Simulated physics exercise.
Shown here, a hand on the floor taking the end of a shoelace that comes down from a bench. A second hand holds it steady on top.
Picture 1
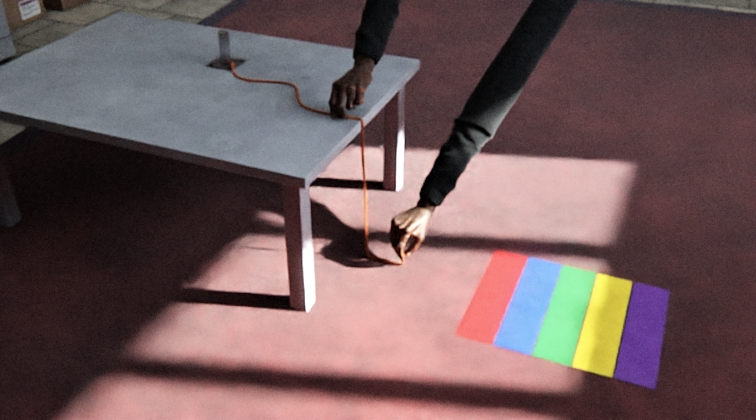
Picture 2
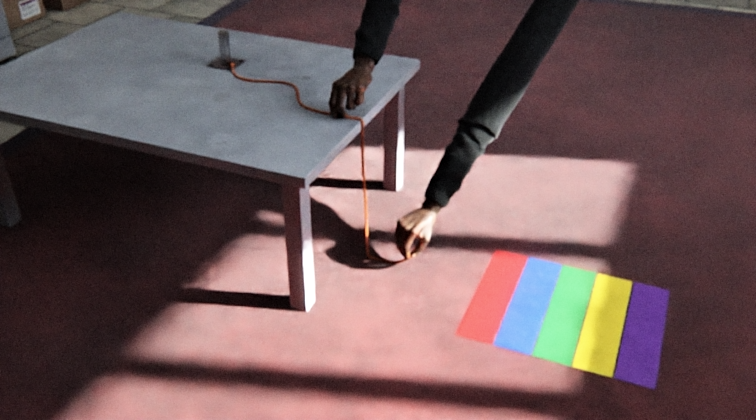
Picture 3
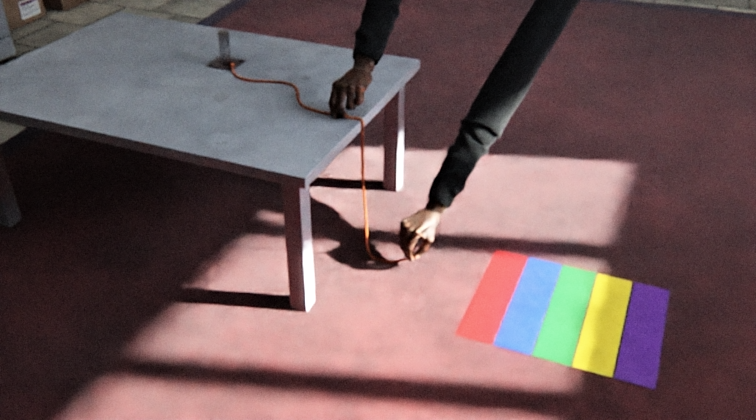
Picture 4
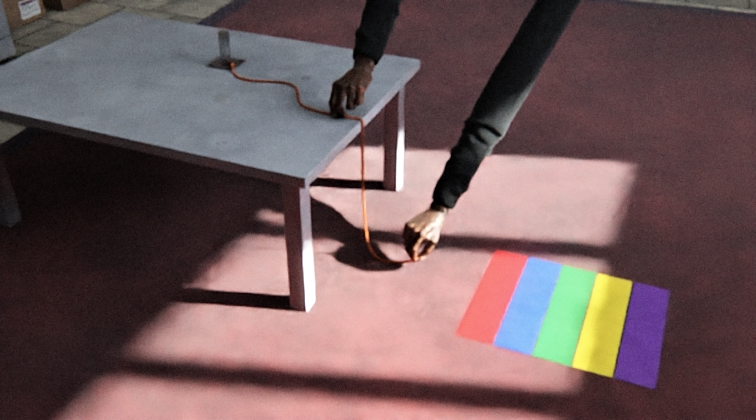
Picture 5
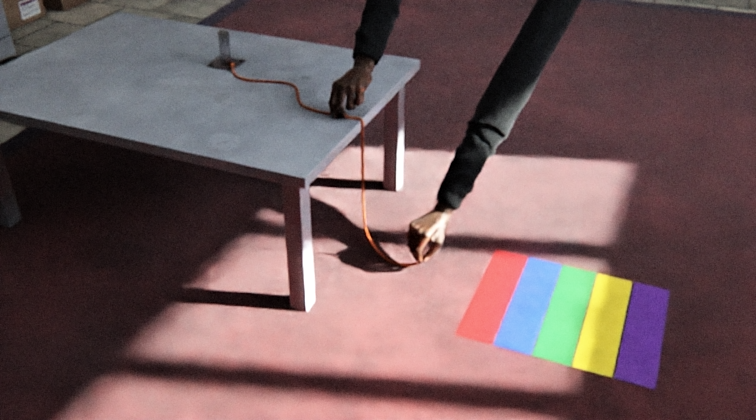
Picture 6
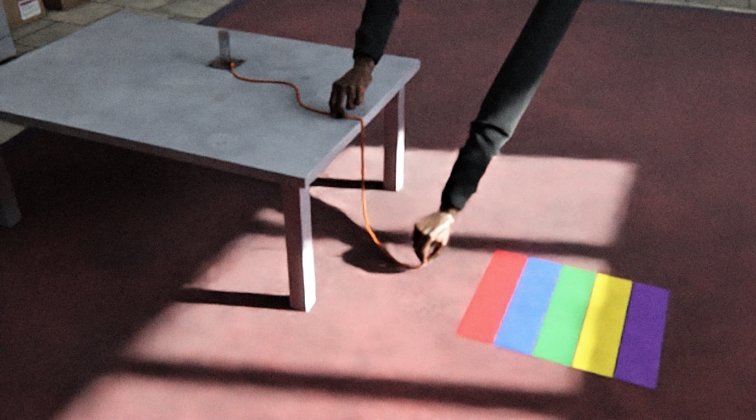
A hand near the floor draws an orange cord's end slightly right, beside a gray table.
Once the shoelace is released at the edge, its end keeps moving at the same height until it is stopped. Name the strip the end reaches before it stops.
Blue.
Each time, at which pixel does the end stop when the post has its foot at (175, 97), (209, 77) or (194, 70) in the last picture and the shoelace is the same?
(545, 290), (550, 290) and (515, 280), in that order.
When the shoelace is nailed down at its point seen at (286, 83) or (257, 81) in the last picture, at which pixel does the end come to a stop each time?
First try at (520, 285), second at (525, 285).
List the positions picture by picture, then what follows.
End (404, 255); red (481, 322); blue (519, 332); green (557, 342); yellow (597, 353); purple (638, 364), in the first picture.
End (410, 256); shoelace through (235, 75) (291, 84) (308, 108) (362, 132) (365, 194) (367, 246), in the second picture.
End (413, 257), in the third picture.
End (418, 258); shoelace through (235, 75) (291, 84) (308, 108) (362, 132) (363, 193) (369, 246), in the fourth picture.
End (422, 260), in the fifth picture.
End (427, 261); shoelace through (235, 75) (291, 84) (308, 108) (362, 132) (363, 193) (379, 246), in the sixth picture.
Soon after, end near (469, 271); short of the strips.
Then, end near (512, 282); over red.
At full stretch, end near (537, 288); over blue. The end stops over the blue strip.
